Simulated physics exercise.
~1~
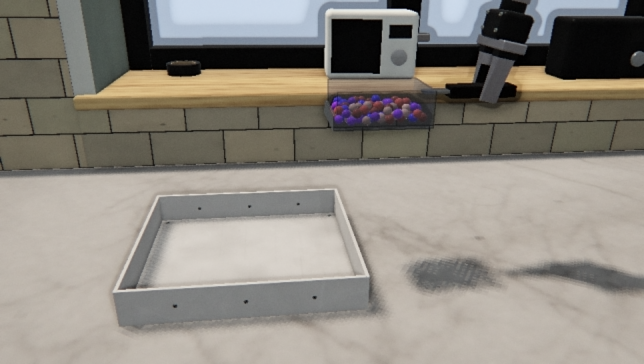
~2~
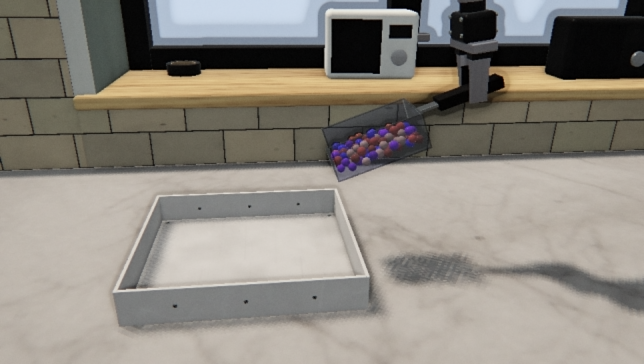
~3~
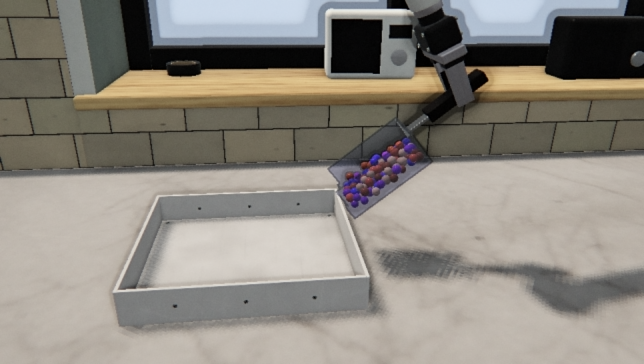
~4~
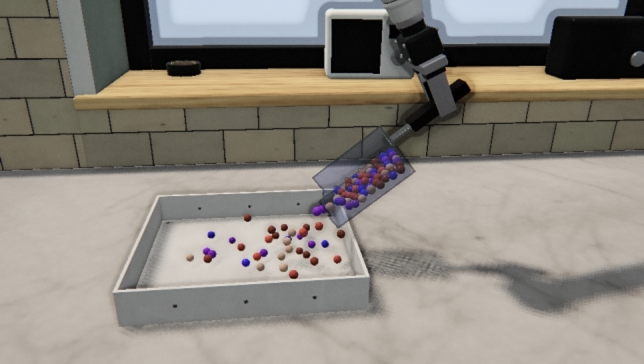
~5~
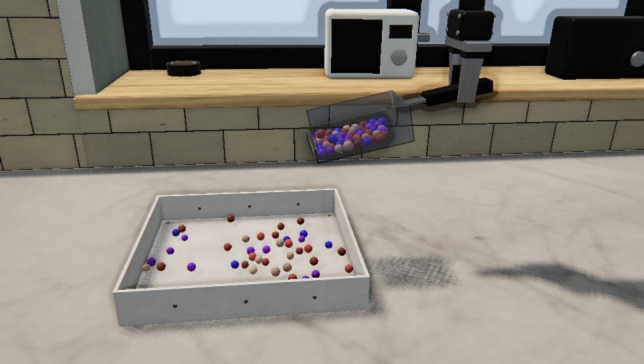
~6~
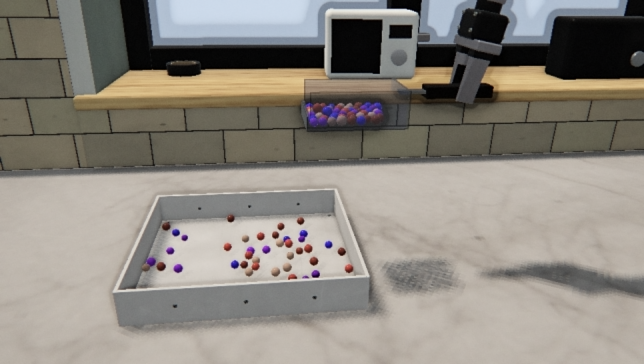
At the start, a robot hand holds a clear box of small red, purple and pale balls level in front of a wooden windowsill, with an empty white tray on the marble counter below. The hand tips the box down to the left, gently at first and then more steeply, and the balls slide toward its lower end. Some spill over the edge, scattering and rolling across the tray. The hand then swings the box back up, cutting off the flow. Finally the box is level again, still holding many balls, while the others lie spread over the tray floor.
